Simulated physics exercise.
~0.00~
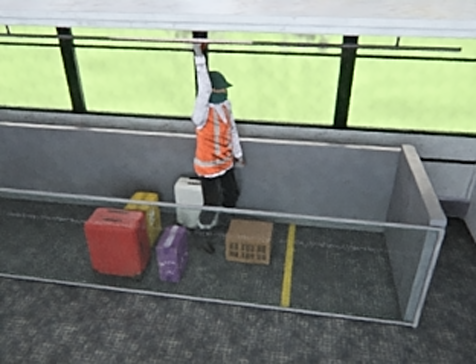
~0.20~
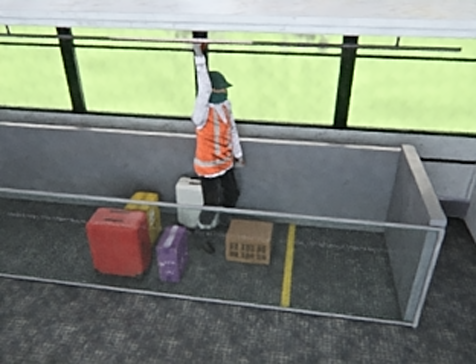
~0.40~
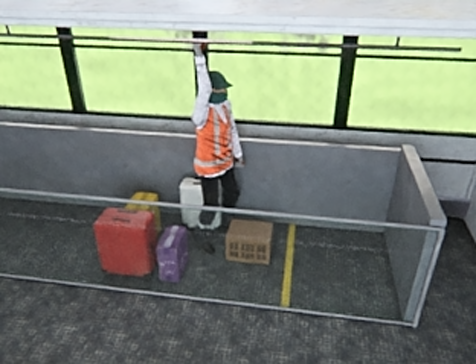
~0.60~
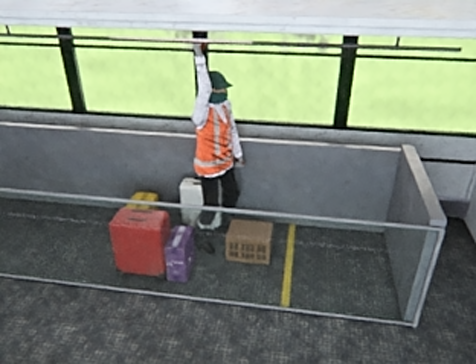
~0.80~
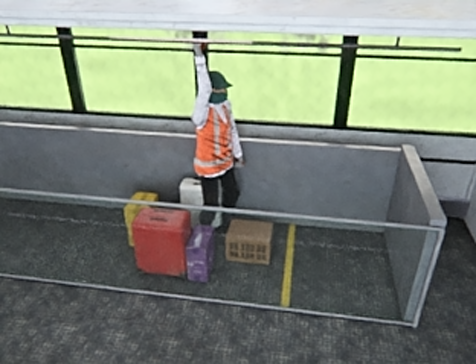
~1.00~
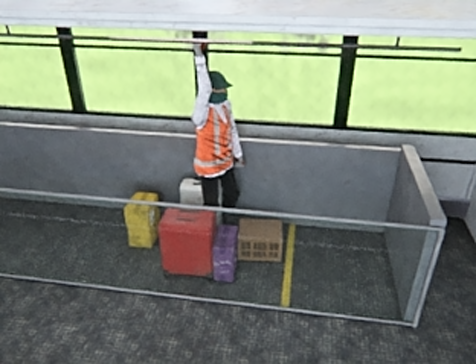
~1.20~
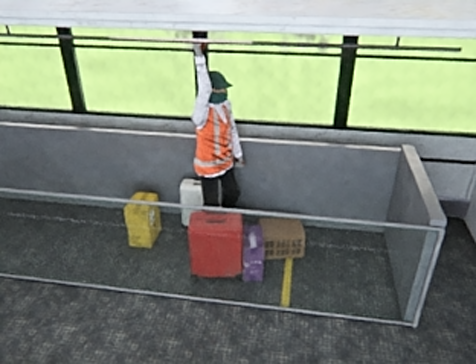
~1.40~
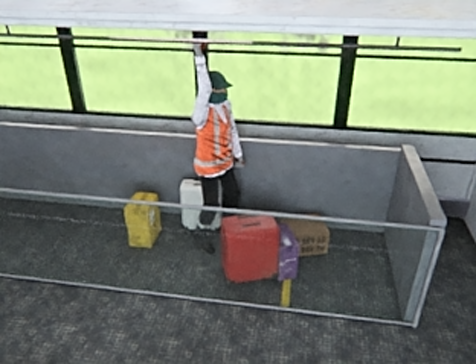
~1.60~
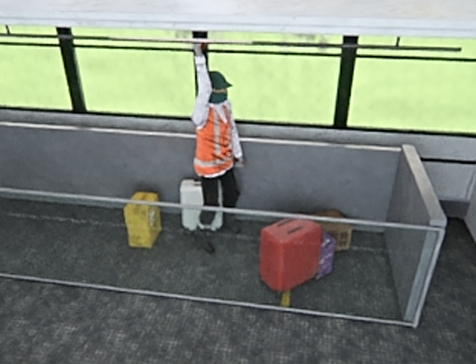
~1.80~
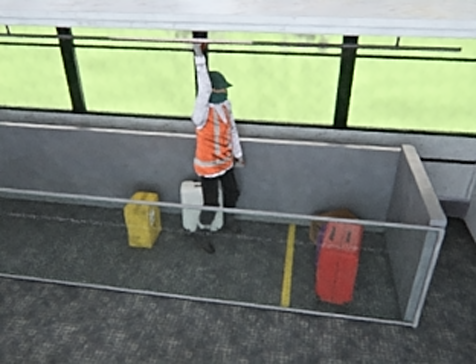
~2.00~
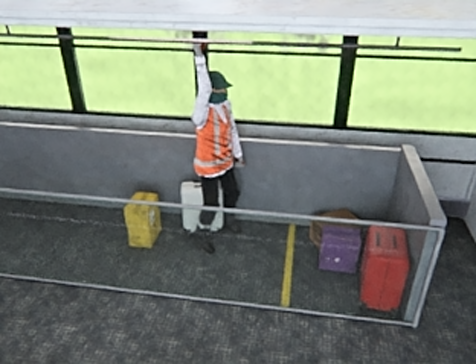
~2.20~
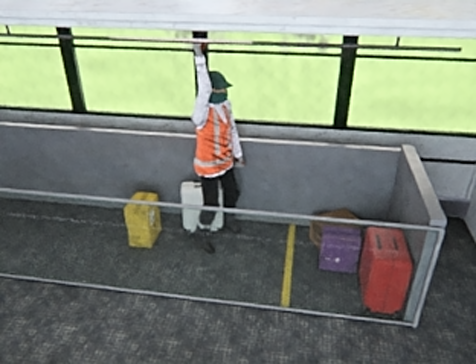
In a shuttle luggage bay, a red case, purple case and brown crate slide right past a yellow line.
